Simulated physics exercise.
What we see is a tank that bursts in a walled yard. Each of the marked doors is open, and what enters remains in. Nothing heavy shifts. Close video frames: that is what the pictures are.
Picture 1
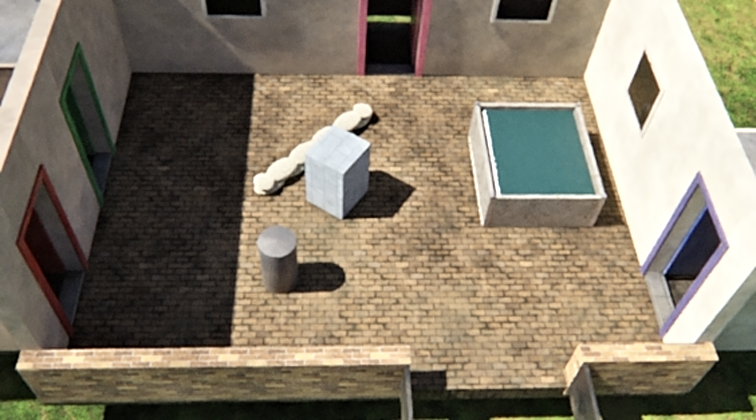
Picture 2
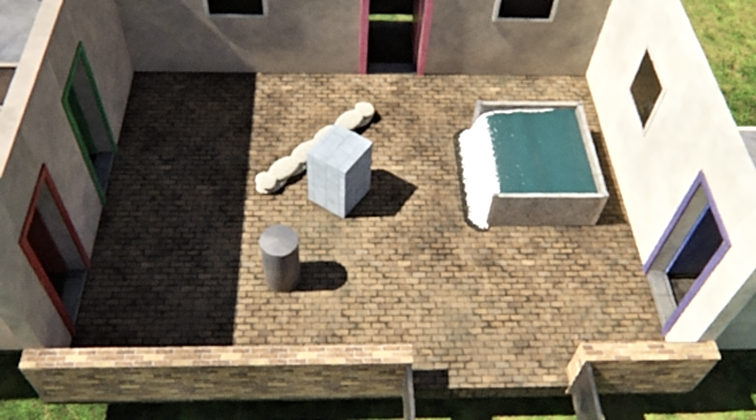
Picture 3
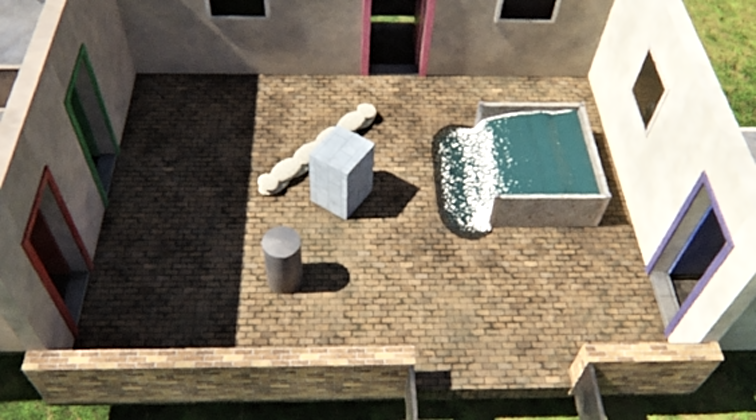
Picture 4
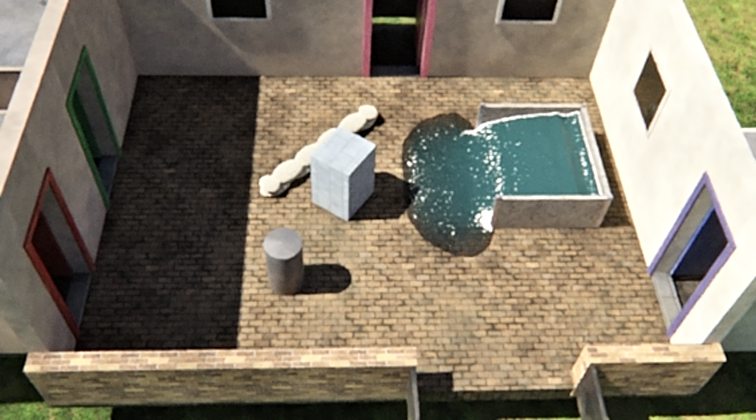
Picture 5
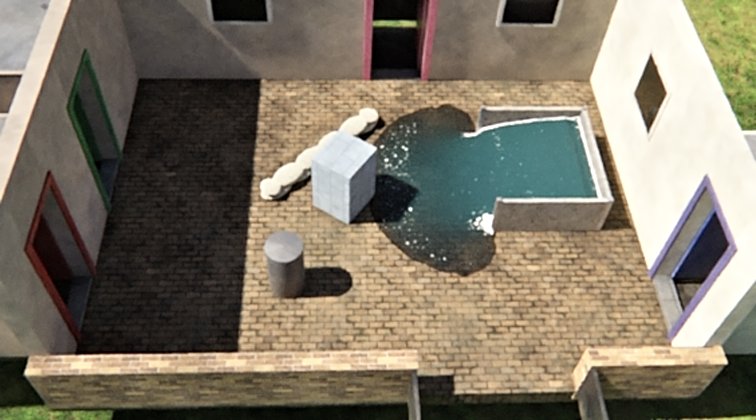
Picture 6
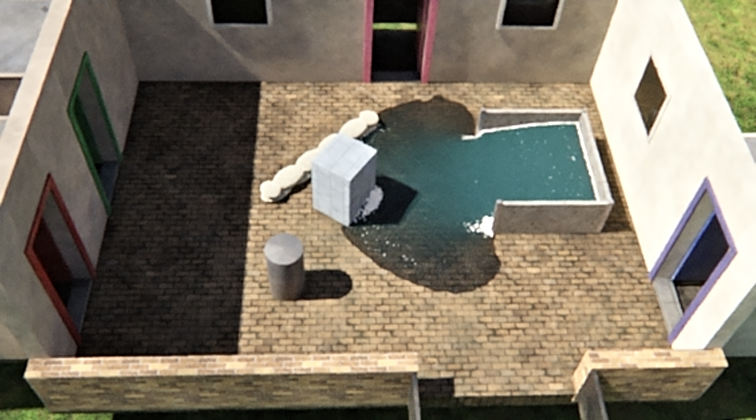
In a walled, brick-paved yard, an open tank of teal water stands whole and still near a pale block, a grey cylinder and a lumpy white row. Its left side gives way and white, foaming water pours out, then spreads leftward across the paving in a widening dark pool, reaching the block.
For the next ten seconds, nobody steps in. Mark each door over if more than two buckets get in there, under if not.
Blue door - under; green door - under; red door - over; pink door - over.
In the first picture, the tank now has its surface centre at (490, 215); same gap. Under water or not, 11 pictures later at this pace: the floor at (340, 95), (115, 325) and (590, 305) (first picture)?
Well, in the order you listed them, they'd be unreached, reached by the flood and unreached.
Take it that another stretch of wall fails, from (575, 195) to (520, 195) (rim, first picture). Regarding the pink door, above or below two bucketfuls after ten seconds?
Note - pink door: Short of the mark.
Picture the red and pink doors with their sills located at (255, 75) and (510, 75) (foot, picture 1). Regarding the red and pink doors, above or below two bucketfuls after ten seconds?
In that case the red door keeps within bounds and the pink door keeps within bounds.
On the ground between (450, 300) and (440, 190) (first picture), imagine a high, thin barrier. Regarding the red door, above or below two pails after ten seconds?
Put simply, the red door misses the mark.
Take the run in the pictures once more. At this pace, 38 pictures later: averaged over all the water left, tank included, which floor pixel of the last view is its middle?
It is near (327, 225).
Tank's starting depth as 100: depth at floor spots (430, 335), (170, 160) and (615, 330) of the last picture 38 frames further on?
6, 8 and 2 in a hundred, in turn.
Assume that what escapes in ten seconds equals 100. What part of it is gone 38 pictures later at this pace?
My figure: 65 percent.
A moment on, water covers 25 % of the floor; the blue door not reached, the green door not reached, the red door not reached, the pink door wet at the sill, nothing in.
Next, water covers 40 % of the floor; the blue door not reached, the green door not reached, the red door not reached, the pink door under two buckets in.
Then, water covers 50 % of the floor; the blue door not reached, the green door not reached, the red door under two buckets in, the pink door over two buckets in.
Later, water covers 70 % of the floor; the blue door not reached, the green door wet at the sill, nothing in, the red door over two buckets in, the pink door far over two buckets in.
In the end, water covers 90 % of the floor; the blue door wet at the sill, nothing in, the green door under two buckets in, the red door over two buckets in, the pink door far over two buckets in.
